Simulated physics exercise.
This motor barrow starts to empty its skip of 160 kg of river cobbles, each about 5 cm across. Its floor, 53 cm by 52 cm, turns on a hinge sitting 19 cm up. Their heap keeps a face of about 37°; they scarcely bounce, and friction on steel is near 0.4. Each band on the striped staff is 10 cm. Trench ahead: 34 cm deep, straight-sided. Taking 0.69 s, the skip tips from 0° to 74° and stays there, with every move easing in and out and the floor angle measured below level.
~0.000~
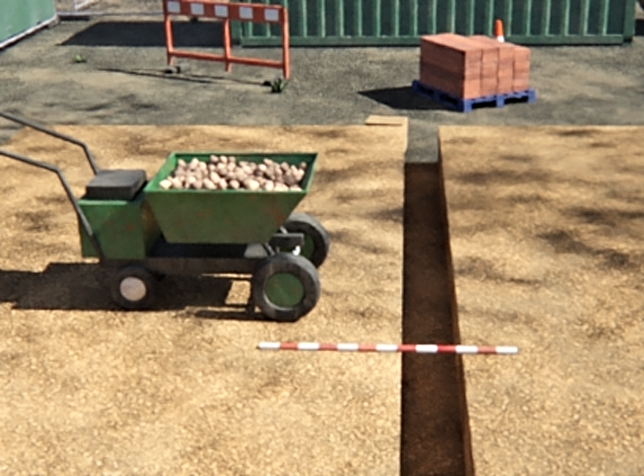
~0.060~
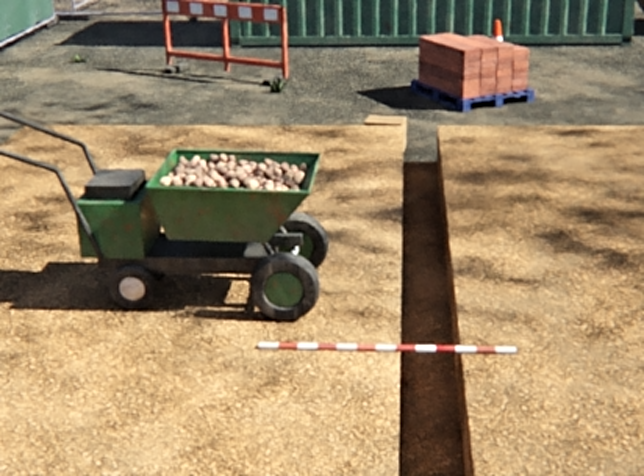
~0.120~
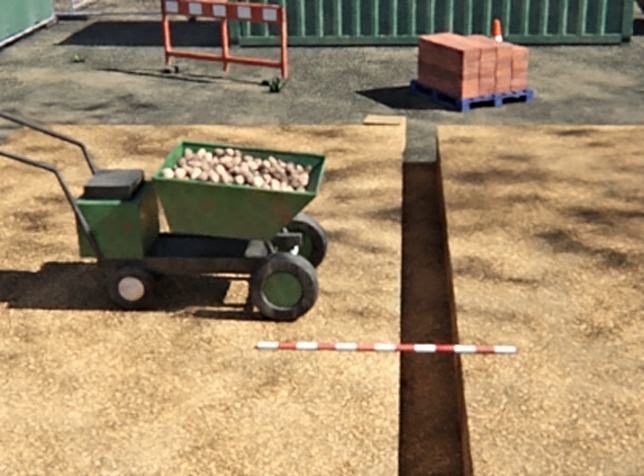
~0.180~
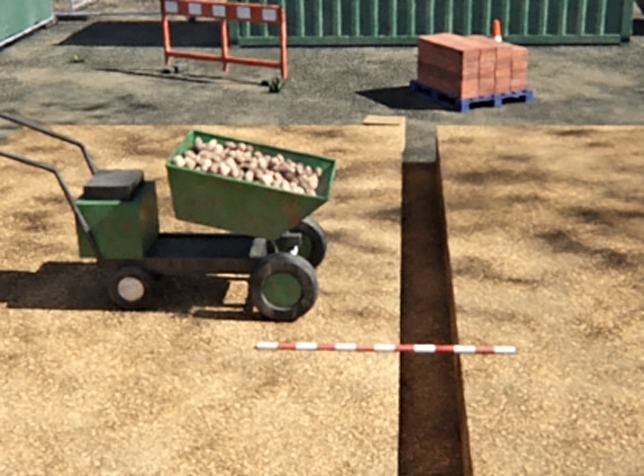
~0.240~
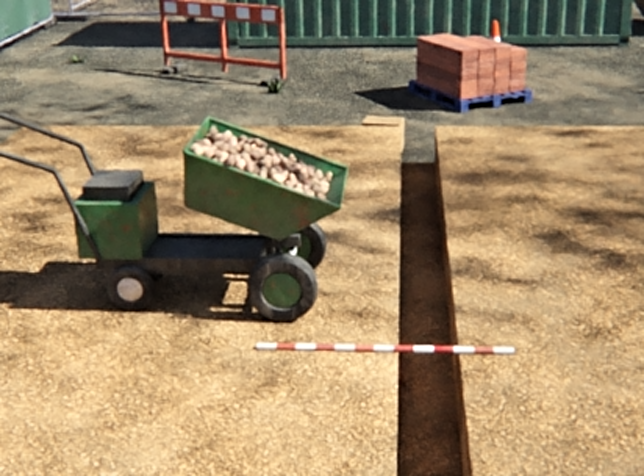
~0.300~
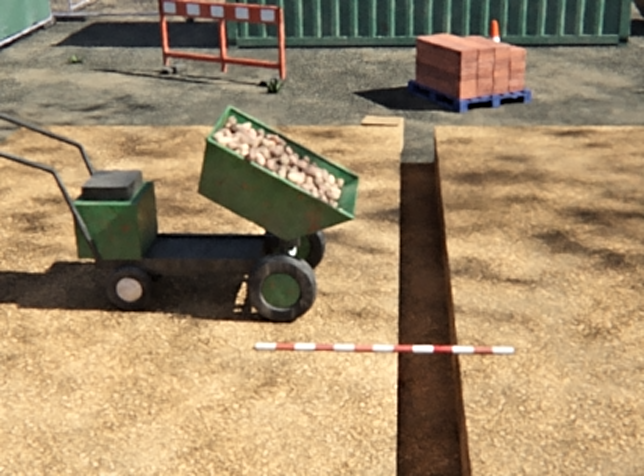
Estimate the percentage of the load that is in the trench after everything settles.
Roughly 72 per cent of the load.
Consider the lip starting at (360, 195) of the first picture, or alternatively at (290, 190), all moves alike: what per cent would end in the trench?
Near 20 then near 85 percent.
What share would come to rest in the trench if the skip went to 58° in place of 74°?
Expect roughly 50 per cent.
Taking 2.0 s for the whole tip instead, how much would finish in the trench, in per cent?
With that timing, about 95 per cent.
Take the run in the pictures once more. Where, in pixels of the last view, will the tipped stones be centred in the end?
Resting centre: About (437, 327).
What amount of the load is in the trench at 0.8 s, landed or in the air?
40 per cent or so by then.
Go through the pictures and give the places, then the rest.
Lip at (307, 192), floor tilted 0°, highest stones at (228, 167), in the first frame.
Lip at (309, 193), floor tilted 2°, highest stones at (228, 165); the stones move at 0.4 m/s on average, in the second frame.
Lip at (316, 195), floor tilted 6°, highest stones at (222, 160); the stones move at 0.9 m/s on average, in the third frame.
Lip at (328, 200), floor tilted 12°, highest stones at (211, 154); the stones move at 1.2 m/s on average, in the fourth frame.
The skip is at 21°, its lip at (340, 208); the top of the load is at (216, 141); the stones move at 1.4 m/s on average, in the fifth frame.
Lip at (354, 219), floor tilted 30°, highest stones at (232, 131); the stones move at 1.6 m/s on average, in the sixth frame.
After 0.5 s the floor is at 63°; 100 % in the skip; the foremost stones are at (381, 238).
After 0.8 s the floor is at 74°; 56 % in the skip, 1 % short of the trench, 39 % in the trench, 4 % past the trench; the foremost stones are at (470, 301).
After 1.1 s the floor is at 74°; 13 % in the skip, 58 % in the trench, 28 % past the trench; the foremost stones are at (617, 300).
After 3.1 s the floor is at 74°; 0 % in the skip, 72 % in the trench, 28 % past the trench; the foremost stones are past the picture's edge.
